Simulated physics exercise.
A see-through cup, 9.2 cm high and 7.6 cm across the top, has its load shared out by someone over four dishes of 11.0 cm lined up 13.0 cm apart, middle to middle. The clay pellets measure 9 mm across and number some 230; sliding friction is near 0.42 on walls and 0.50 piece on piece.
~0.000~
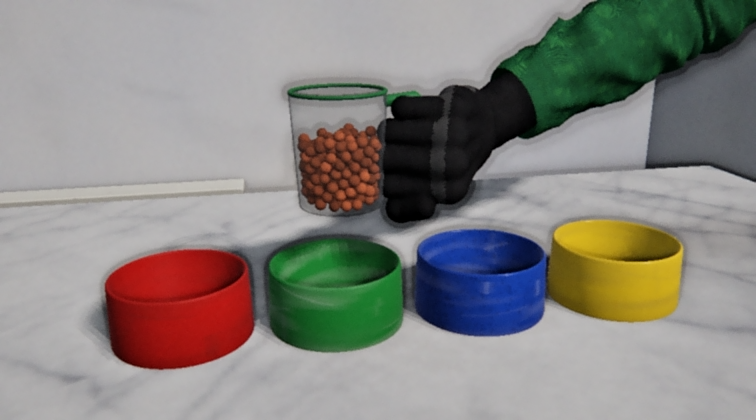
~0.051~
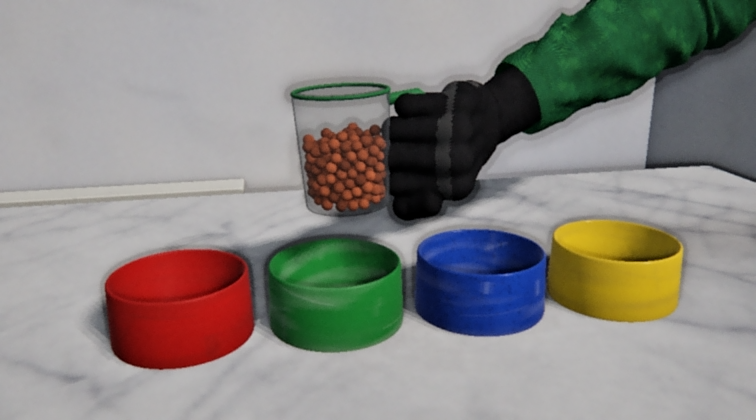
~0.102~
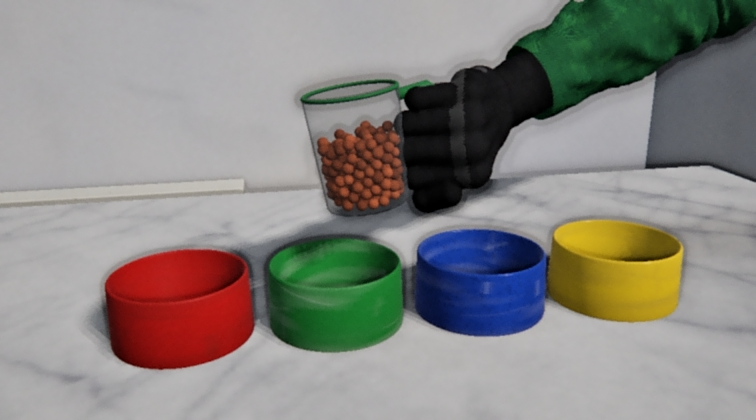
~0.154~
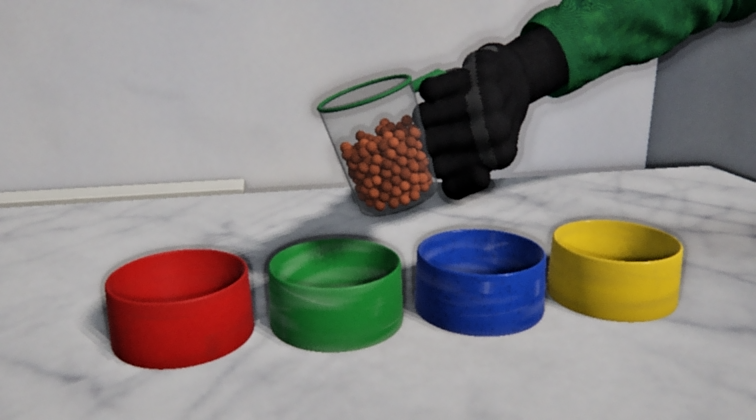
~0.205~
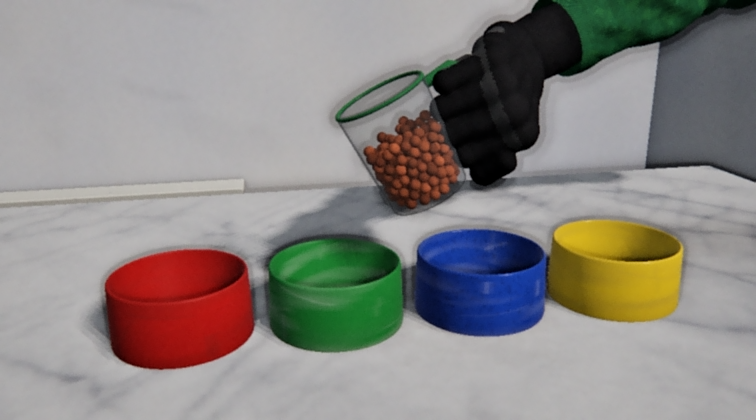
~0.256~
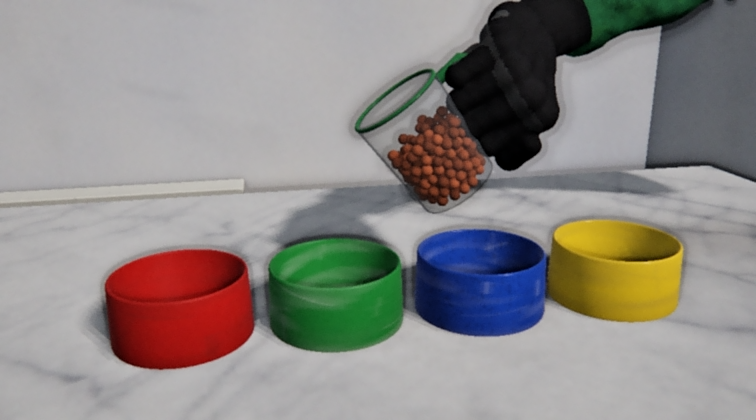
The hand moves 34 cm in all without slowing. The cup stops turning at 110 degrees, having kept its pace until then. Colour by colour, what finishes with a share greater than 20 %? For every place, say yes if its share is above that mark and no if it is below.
Red: No, blue: No, green: No, yellow: Yes, counter: No.
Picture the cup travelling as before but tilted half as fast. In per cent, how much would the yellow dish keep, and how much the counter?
Shares: Yellow dish 100, counter 0.
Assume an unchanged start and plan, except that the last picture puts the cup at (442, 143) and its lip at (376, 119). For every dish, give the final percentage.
The red dish keeps 0, the blue one 0, the green one 0 and the yellow one 100.
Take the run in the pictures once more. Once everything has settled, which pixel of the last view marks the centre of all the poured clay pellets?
I'd say roughly (613, 276).
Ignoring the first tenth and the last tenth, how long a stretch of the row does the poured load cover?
About 8 cm.
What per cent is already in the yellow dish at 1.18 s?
55 %.
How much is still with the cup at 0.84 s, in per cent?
Reading: Approx. 70 %.
Then, at 0.61 s, tilt 102 degrees; cup holds 100 %.
Then, at 0.84 s, tilt 110 degrees; cup holds 70 %, blue 5 %, yellow 15 %.
After 1.18 s, tilt 110 degrees; cup holds 35 %, blue 5 %, yellow 55 %.
At rest (2.3 s), red 0 %, blue 5 %, green 0 %, yellow 90 %, counter 5 %.
